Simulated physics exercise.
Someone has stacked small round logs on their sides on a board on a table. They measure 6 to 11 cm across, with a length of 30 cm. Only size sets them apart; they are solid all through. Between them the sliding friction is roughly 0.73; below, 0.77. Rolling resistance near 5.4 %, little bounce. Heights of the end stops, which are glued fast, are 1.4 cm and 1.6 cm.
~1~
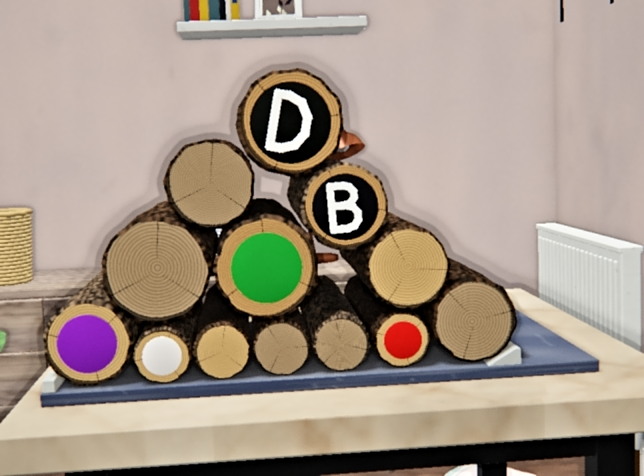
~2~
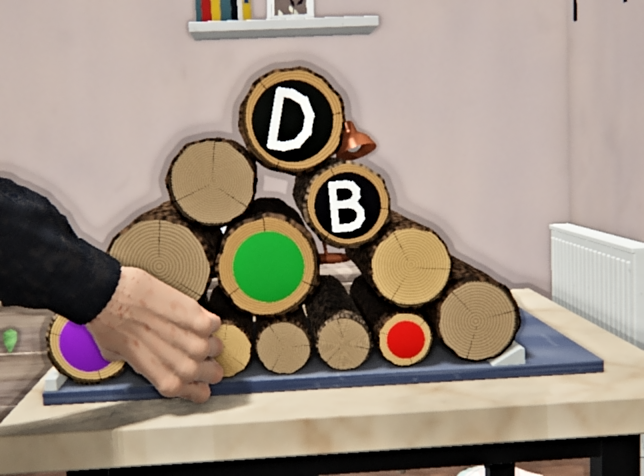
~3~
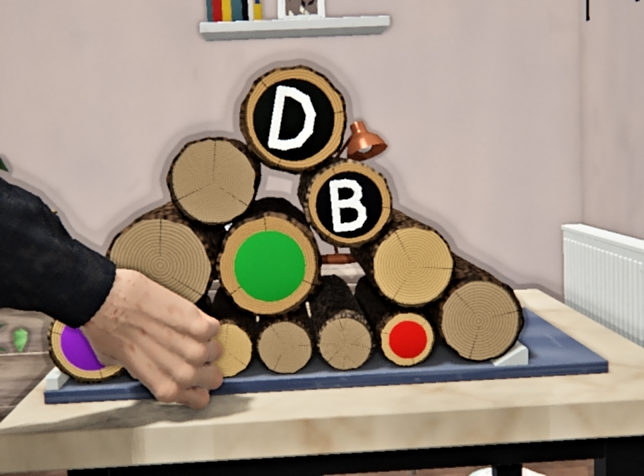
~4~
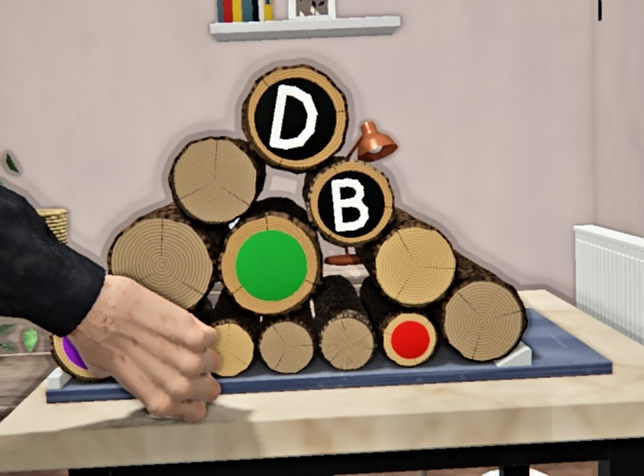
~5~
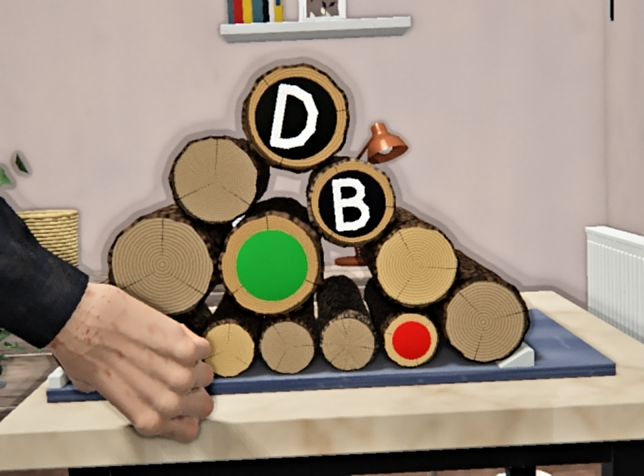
In a pink-walled room with a shelf and a white radiator, a tabletop is seen from the front as the view drifts slightly sideways. Logs lie stacked on a blue board, black-faced D on top above B, green in the middle, purple and white at lower left, red at lower right. A dark-sleeved hand enters from the left, covers the white-marked log and draws it outward, while the other logs stay still.
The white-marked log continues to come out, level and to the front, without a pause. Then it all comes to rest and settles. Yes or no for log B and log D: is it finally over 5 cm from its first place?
B: No; D: No.
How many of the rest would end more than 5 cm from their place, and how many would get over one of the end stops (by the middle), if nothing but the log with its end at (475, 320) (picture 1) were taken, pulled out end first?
Then 4 shift and 1 get out.
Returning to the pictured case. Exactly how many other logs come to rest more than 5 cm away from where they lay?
Altogether that makes 0.
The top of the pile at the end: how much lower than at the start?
Roughly 0 cm.
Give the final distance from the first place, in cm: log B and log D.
Log B: 0, log D: 0.
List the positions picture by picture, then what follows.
In the first picture, 13 logs, 7 on the base, highest (291, 123); B (345, 207), D (291, 123), red (403, 340), white (162, 356), purple (87, 344), green (267, 268); left lip (1.4 cm) (48, 380); right wedge (1.6 cm) (518, 349).
In the second picture, the white-marked log has not moved yet, hidden; the rest still.
In the third picture, the white-marked log is 2.3 cm out, hidden; the rest still.
In the fourth picture, the white-marked log is 7 cm out, hidden; the rest still; bottom ones hidden hidden (226, 350) (287, 347) (348, 343) (410, 340) (485, 321).
In the fifth picture, the white-marked log is 12 cm out, hidden; the rest still; B (352, 204), D (296, 118).
Then, 0.48 s after the last picture, 0 now displaced over 5 cm; B in place; D in place.
Then, 0.56 s after the last picture, 0 now displaced over 5 cm; B in place; D in place.
At rest 0.8 s after the last picture, 0 moved over 5 cm; not one over the end stops; B in place; D in place; top of the pile 32 cm high, from 32 cm.
